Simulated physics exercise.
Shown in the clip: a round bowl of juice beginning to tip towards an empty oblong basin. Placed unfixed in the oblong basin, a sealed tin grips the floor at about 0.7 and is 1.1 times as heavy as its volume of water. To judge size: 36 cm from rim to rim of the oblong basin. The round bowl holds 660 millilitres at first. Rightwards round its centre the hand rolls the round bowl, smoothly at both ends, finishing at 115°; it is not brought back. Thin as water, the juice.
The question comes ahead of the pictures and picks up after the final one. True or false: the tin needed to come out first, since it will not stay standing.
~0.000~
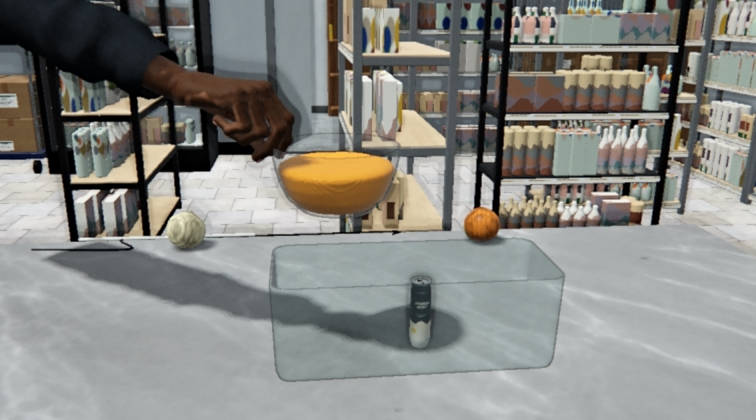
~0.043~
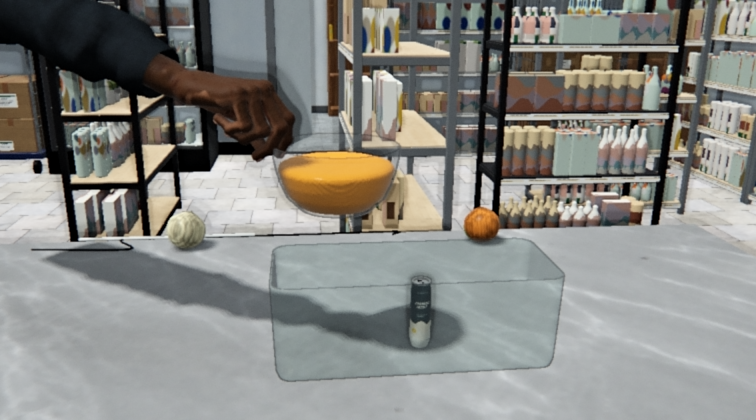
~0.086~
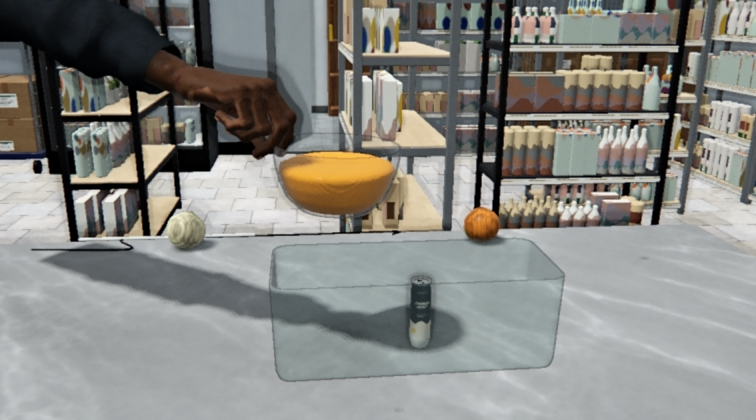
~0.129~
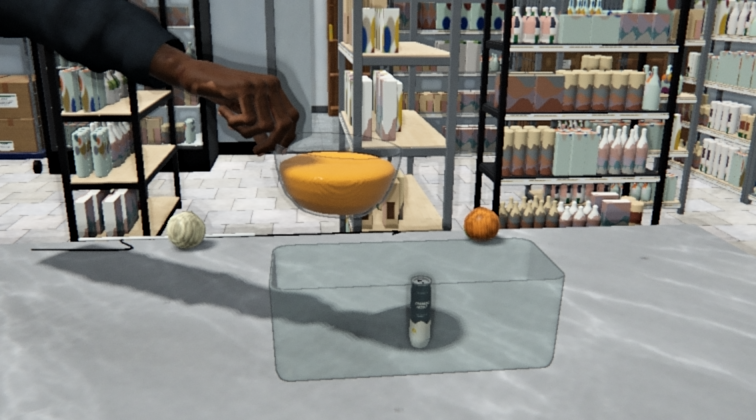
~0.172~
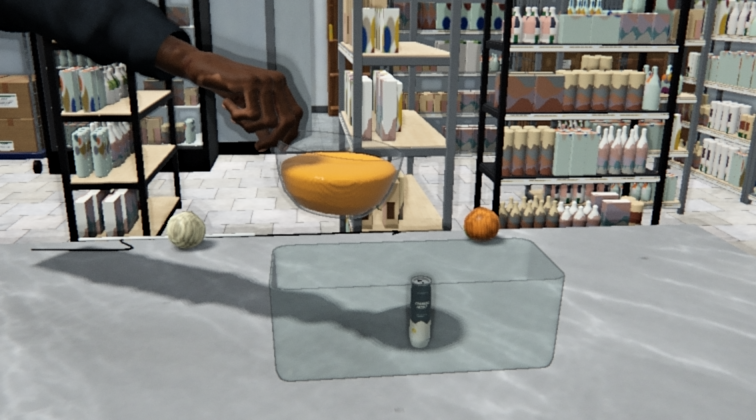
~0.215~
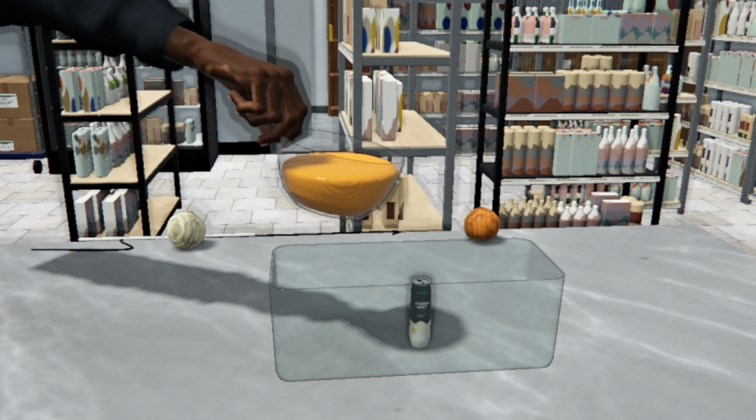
False.
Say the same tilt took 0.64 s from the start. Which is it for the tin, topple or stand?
The tin tumbles.
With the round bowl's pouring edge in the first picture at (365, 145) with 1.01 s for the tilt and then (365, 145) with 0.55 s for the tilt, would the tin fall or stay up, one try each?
Try 1: Tipped over; try 2: Tipped over.
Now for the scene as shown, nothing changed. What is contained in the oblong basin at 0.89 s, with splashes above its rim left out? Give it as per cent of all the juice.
Around 94 parts in a hundred.
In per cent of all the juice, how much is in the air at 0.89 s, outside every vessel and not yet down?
About 4 percent.
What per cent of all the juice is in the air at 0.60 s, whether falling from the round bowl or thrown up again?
34 per cent.
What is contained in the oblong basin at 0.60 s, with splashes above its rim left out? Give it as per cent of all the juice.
Roughly 18 percent of it.
By 0.60 s the tilt is 75° and 48 per cent is still to pour; the tin stands where it began.
By 0.89 s the tilt is 111° and 1 per cent is still to pour; the tin stands where it began.
By 1.19 s the tilt is 115° and 0 per cent is still to pour; the tin stands 1 cm from where it began.
By 1.51 s the tilt is 115° and 0 per cent is still to pour; the tin stands 1 cm from where it began.
At rest the tin stands 1 cm from where it began.
